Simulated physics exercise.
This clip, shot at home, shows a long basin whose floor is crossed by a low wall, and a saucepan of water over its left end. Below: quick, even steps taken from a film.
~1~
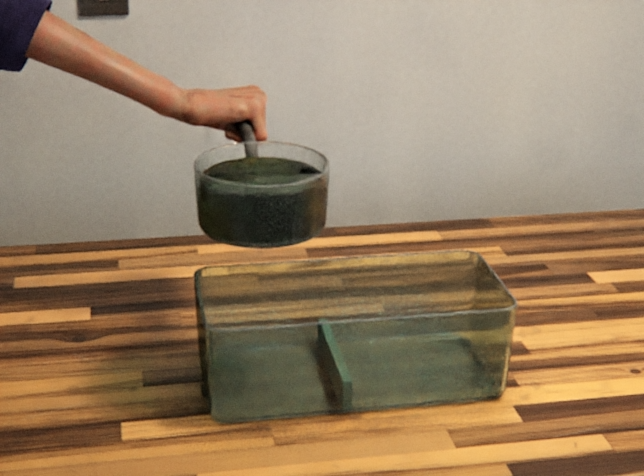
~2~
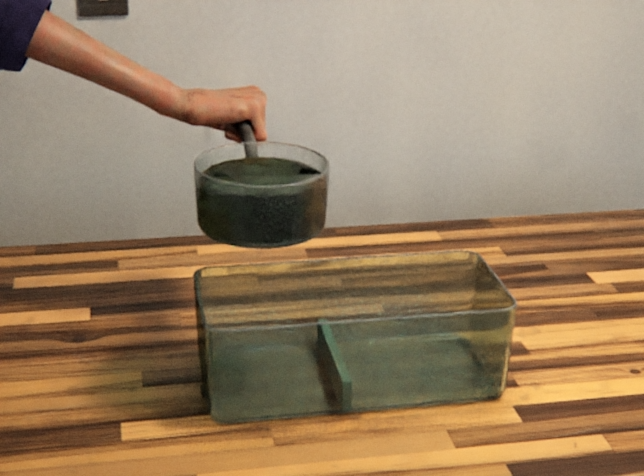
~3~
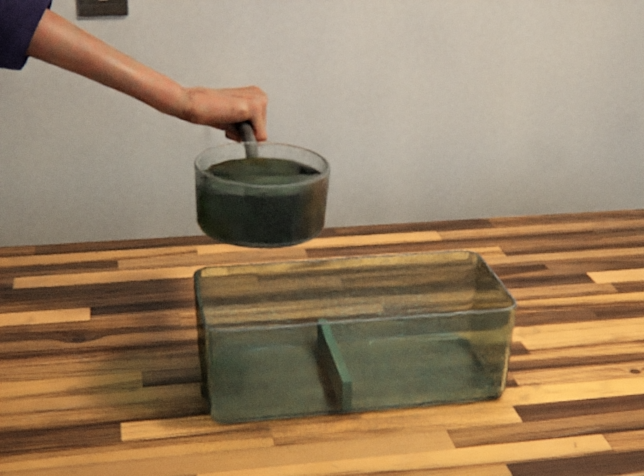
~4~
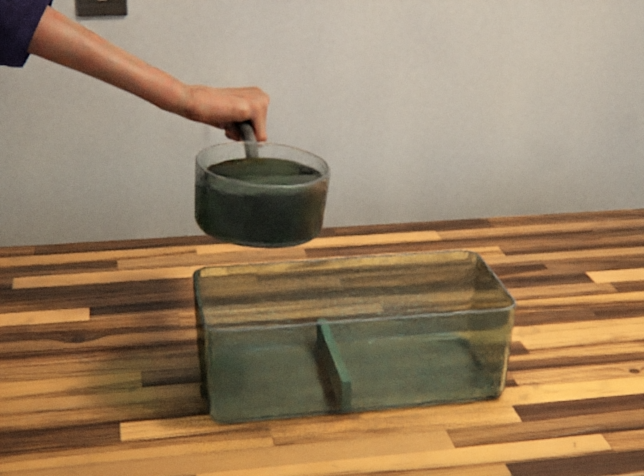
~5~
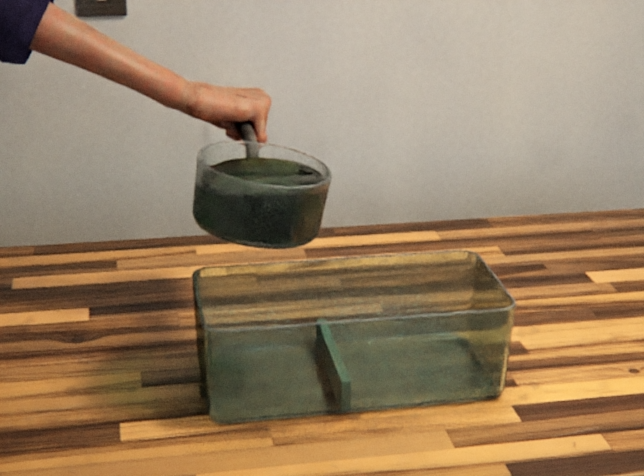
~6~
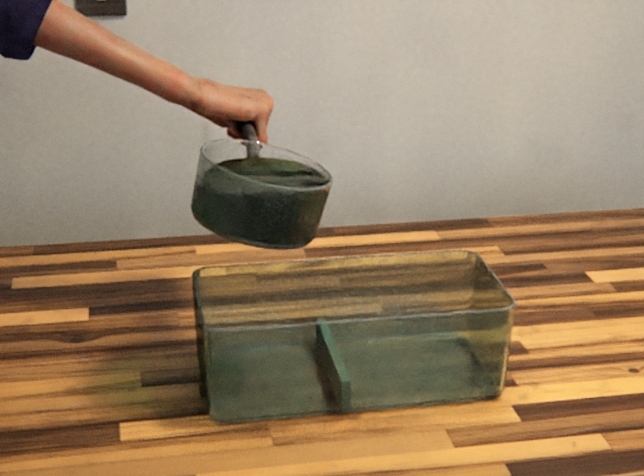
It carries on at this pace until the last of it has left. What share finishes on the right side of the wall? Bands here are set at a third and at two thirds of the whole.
I'd put the amount right of the wall over the two-thirds mark.
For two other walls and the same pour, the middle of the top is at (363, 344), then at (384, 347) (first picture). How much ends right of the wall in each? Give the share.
Record: Case 1 near 60 %, case 2 near 40 %.
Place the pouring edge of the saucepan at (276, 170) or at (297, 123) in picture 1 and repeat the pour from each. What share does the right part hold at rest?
You'd get 40 percent from the first and 70 percent from the second.
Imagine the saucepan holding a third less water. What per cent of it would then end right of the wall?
About 75 %.
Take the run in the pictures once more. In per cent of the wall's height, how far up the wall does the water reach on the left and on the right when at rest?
Once it settles, the left reaches around 20 and the right around 60.
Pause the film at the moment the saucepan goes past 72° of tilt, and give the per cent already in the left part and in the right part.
Left part: Around 0 %. Right part: Around 20 %.
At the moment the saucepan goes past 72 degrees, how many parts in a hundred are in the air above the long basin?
That comes to near 35 percent.
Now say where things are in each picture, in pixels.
In the first frame, it leans 0°; its right rim is at (327, 162); the water meets the walls at (198, 179) and (323, 172); the long basin's rim runs from (200, 299) to (497, 279); the wall's top is at (334, 349).
In the second frame, it leans 1°; its right rim is at (327, 162); the water meets the walls at (198, 179) and (323, 173).
In the third frame, it leans 2°; its right rim is at (328, 164); the water meets the walls at (198, 179) and (323, 174).
In the fourth frame, it leans 5°; its right rim is at (328, 167); the water meets the walls at (198, 178) and (324, 175).
In the fifth frame, it leans 9°; its right rim is at (329, 172); the water meets the walls at (198, 178) and (325, 174).
In the sixth frame, it leans 14°; its right rim is at (330, 177); the water meets the walls at (198, 179) and (326, 175).
A moment on, the saucepan is tipped part way and 49 per cent is still to pour, 0 is left of the wall and 18 right of it.
Next, the saucepan is tipped right over and 7 per cent is still to pour, 11 is left of the wall and 75 right of it.
Then the saucepan is tipped right over and 0 per cent is still to pour, 20 is left of the wall and 79 right of it.
Later the saucepan is tipped right over and 0 per cent is still to pour, 21 is left of the wall and 79 right of it.
In the end 21 per cent lies left of the wall, 79 right of it and 1 outside.
